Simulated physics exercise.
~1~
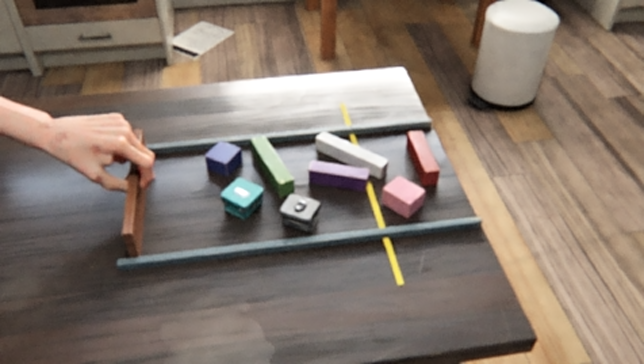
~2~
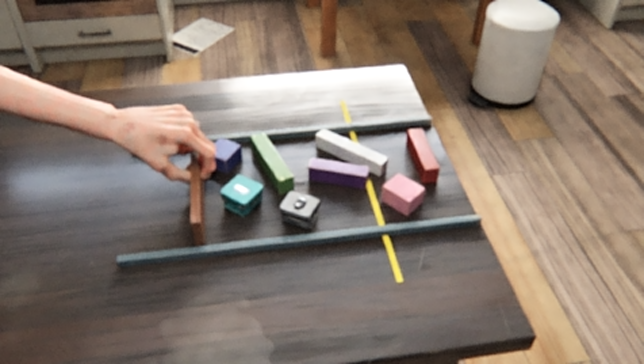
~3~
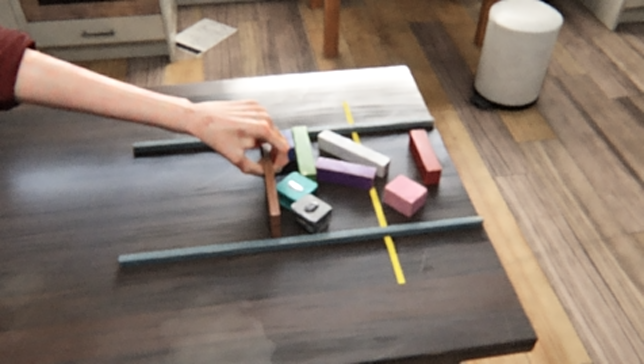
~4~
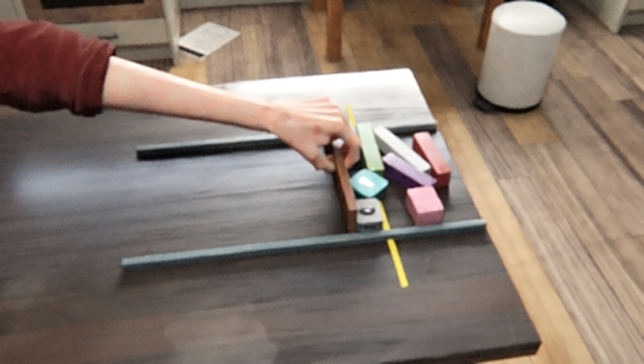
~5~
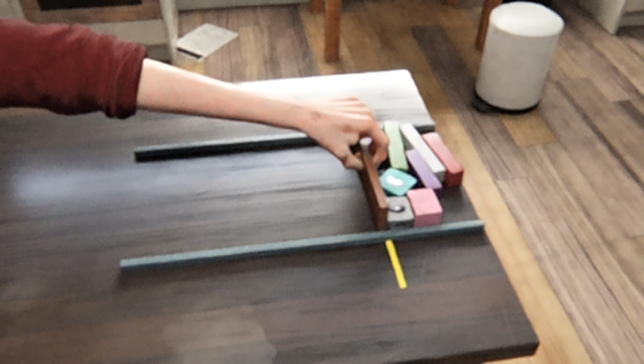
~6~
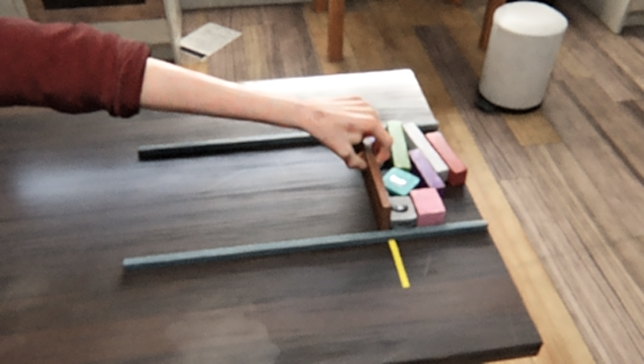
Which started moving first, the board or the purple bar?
The board started moving first. The purple bar stayed where it was until later, when the board had swept other blocks along toward the tape.
